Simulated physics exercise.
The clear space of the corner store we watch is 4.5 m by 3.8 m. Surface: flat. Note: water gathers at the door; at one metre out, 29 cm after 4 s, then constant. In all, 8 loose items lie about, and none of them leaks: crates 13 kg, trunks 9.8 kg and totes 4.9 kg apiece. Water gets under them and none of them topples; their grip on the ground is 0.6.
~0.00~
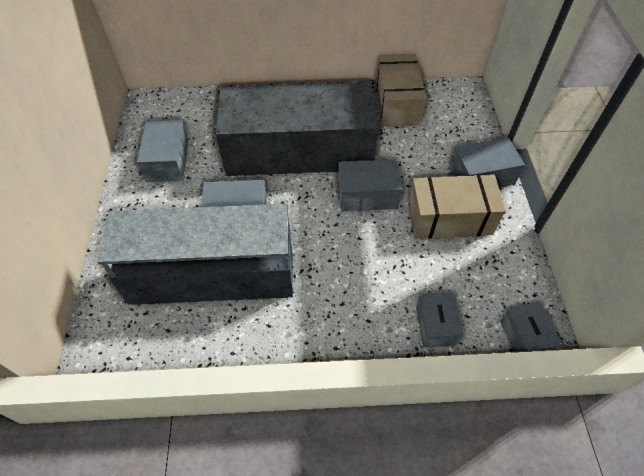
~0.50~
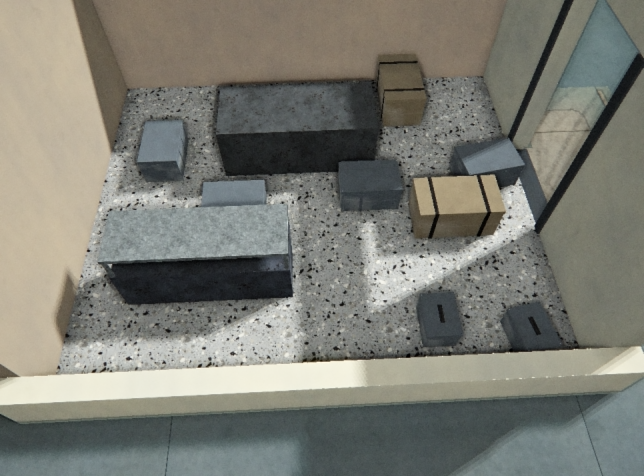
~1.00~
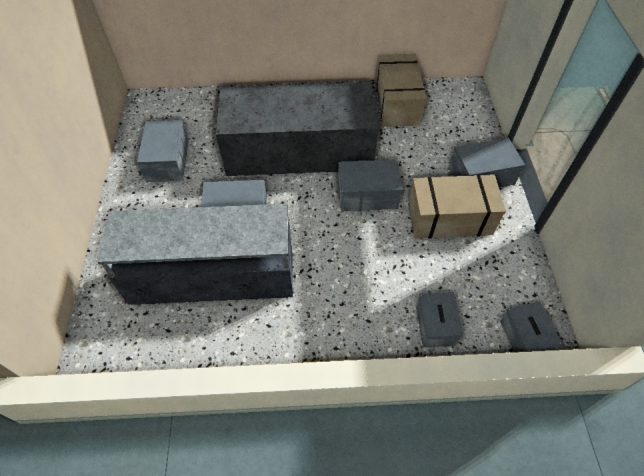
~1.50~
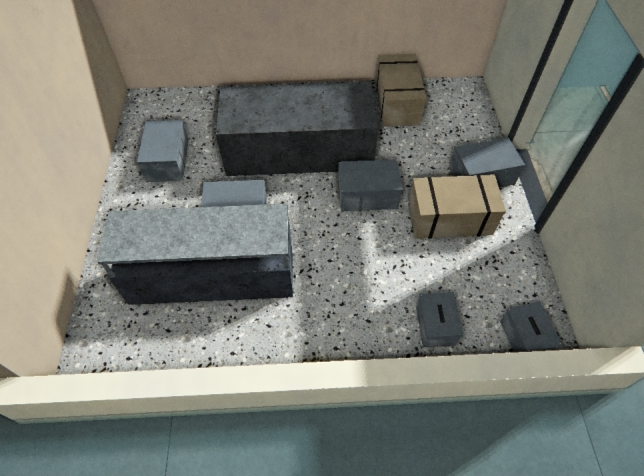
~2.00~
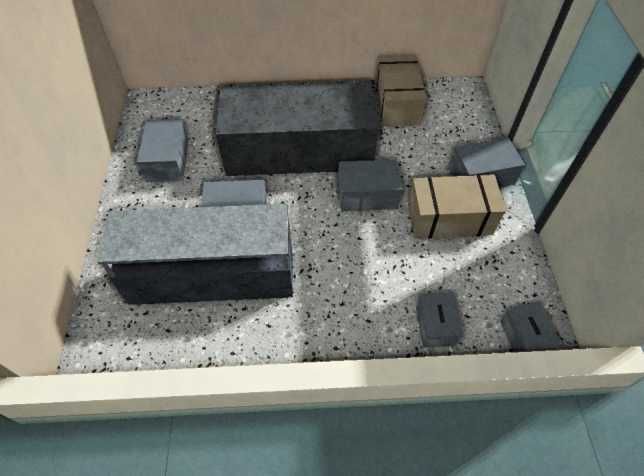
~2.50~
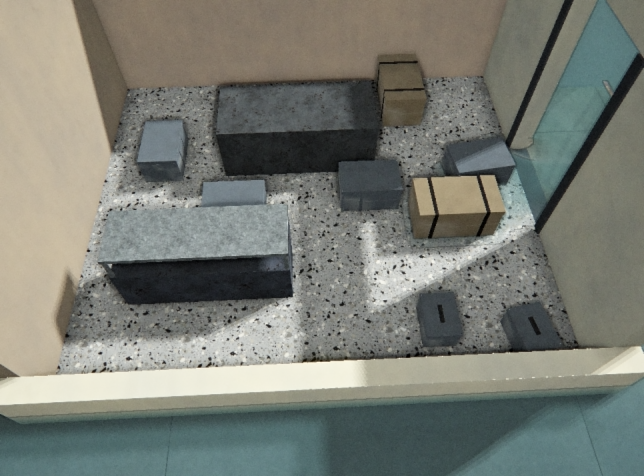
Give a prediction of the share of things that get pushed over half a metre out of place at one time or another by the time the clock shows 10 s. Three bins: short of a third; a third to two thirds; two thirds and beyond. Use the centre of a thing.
The portion should come out equal to or over two thirds.
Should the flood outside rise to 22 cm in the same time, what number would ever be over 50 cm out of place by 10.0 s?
That would make 6 of them.
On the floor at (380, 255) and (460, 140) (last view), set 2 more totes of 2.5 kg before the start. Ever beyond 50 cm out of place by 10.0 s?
Taking them in order, the first is beyond that distance and the second is beyond that distance.
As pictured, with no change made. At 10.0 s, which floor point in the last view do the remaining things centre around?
Close to (328, 179).
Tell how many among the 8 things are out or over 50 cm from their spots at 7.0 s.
The answer is 4.
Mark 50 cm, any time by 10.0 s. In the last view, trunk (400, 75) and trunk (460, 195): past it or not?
In turn: Below the mark, above the mark.
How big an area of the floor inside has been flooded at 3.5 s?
Somewhere around 4.0 m2, roughly.
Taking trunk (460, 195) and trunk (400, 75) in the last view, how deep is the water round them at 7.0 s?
Roughly 10 and 9 cm.
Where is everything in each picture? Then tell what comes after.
In the first picture, a crate at (490, 156), on the bottom; a trunk at (459, 194), on the bottom; water covers 0.0 m2; 0 of 8 have shifted.
In the second picture, a crate at (490, 156) rests on the ground; a trunk at (459, 194), on the bottom; water covers 0.0 m2; 0 of 8 have shifted.
In the third picture, a crate at (490, 156) rests on the ground; a trunk at (459, 194), on the bottom; water covers 0.0 m2; 0 of 8 have shifted.
In the fourth picture, a crate at (490, 156) rests on the ground; a trunk at (459, 194) rests on the ground; 0.0 m2 under water; 0 of 8 have shifted.
In the fifth picture, a crate at (490, 156), on the bottom; a trunk at (459, 194) rests on the ground; 0.1 m2 under water; 0 of 8 have shifted.
In the sixth picture, a crate at (481, 155) rests on the ground, 9 cm from its start; a trunk at (458, 195), on the bottom; 0.6 m2 under water; 1 of 8 have shifted.
After 3.5 s 1 of 8 are over 50 cm from their spots; 0 afloat.
After 4.5 s 3 of 8 are over 50 cm from their spots; 3 afloat.
After 7.0 s 4 of 8 are over 50 cm from their spots; 6 afloat.
After 10.0 s 7 of 8 are over 50 cm from their spots, and 7 have been at some point; 8 afloat.
